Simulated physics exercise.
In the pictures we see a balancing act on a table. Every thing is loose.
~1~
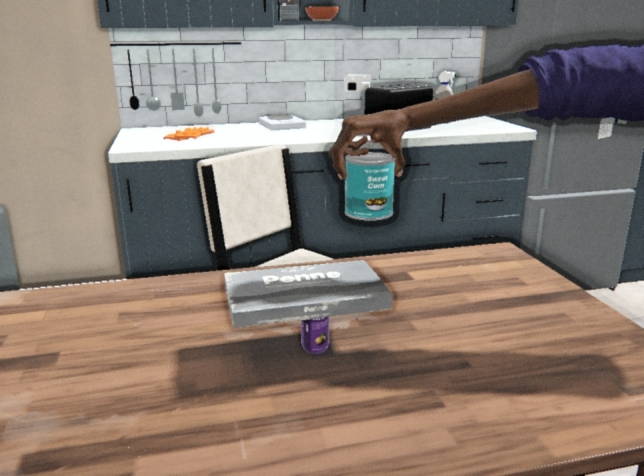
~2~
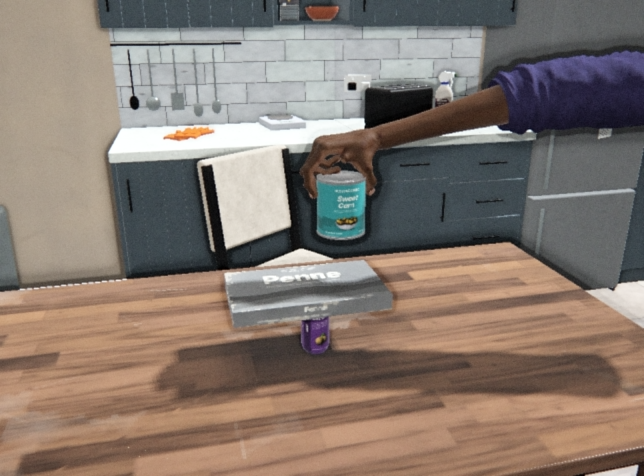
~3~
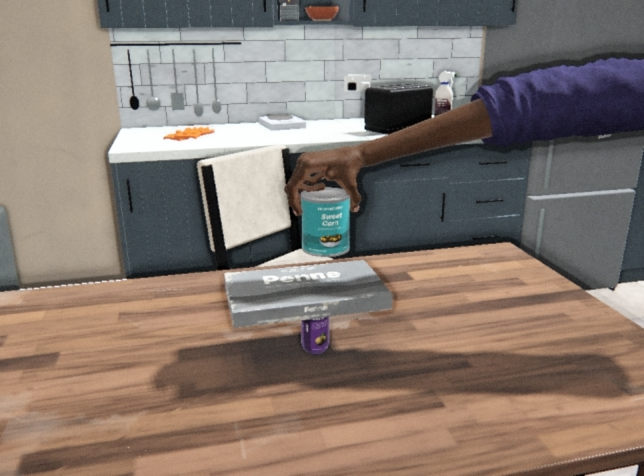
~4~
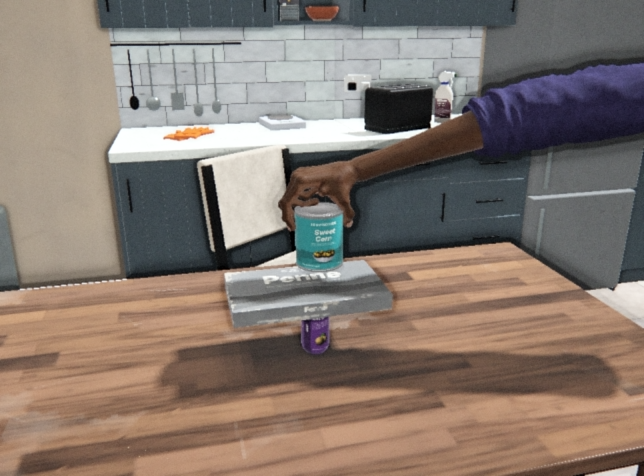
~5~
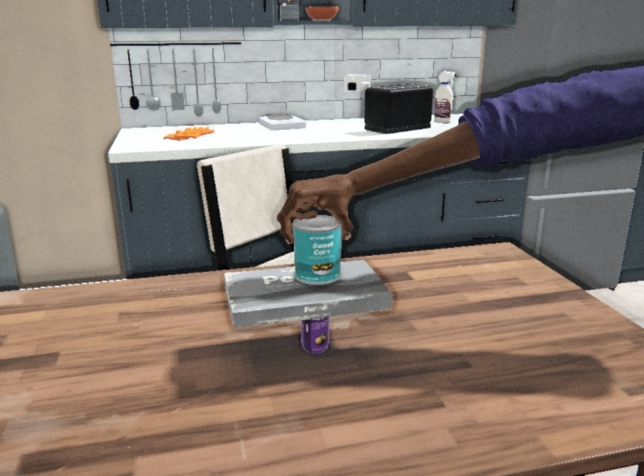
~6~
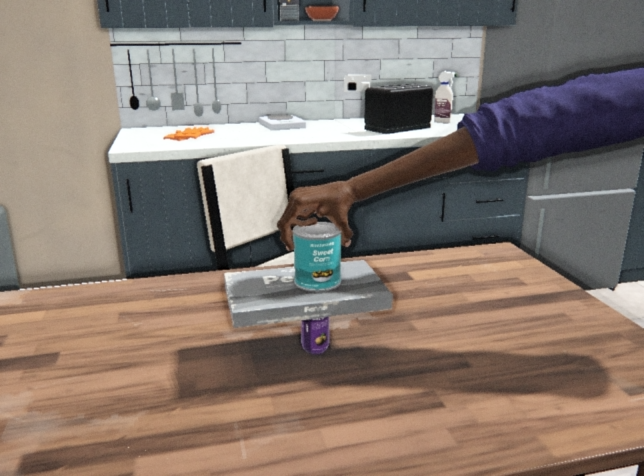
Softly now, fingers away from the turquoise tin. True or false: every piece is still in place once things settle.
True.
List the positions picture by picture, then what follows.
In the first frame, coming down; turquoise tin (370, 186); purple can (315, 323).
In the second frame, coming down; turquoise tin (341, 204); purple can (315, 323).
In the third frame, coming down; turquoise tin (326, 222); purple can (315, 323).
In the fourth frame, coming down; turquoise tin (319, 236); purple can (315, 323).
In the fifth frame, coming down; turquoise tin (317, 249); purple can (315, 323).
In the sixth frame, set down, still held; turquoise tin (317, 256); purple can (315, 323).
Then, 0.20 s past the last view, nothing moves.
Then, 0.60 s past the last view, turquoise tin resting near (317, 256).
Finally, all 3 still in place. Final places as the last picture's camera would see them, turquoise tin near (317, 256). The stack stays up.
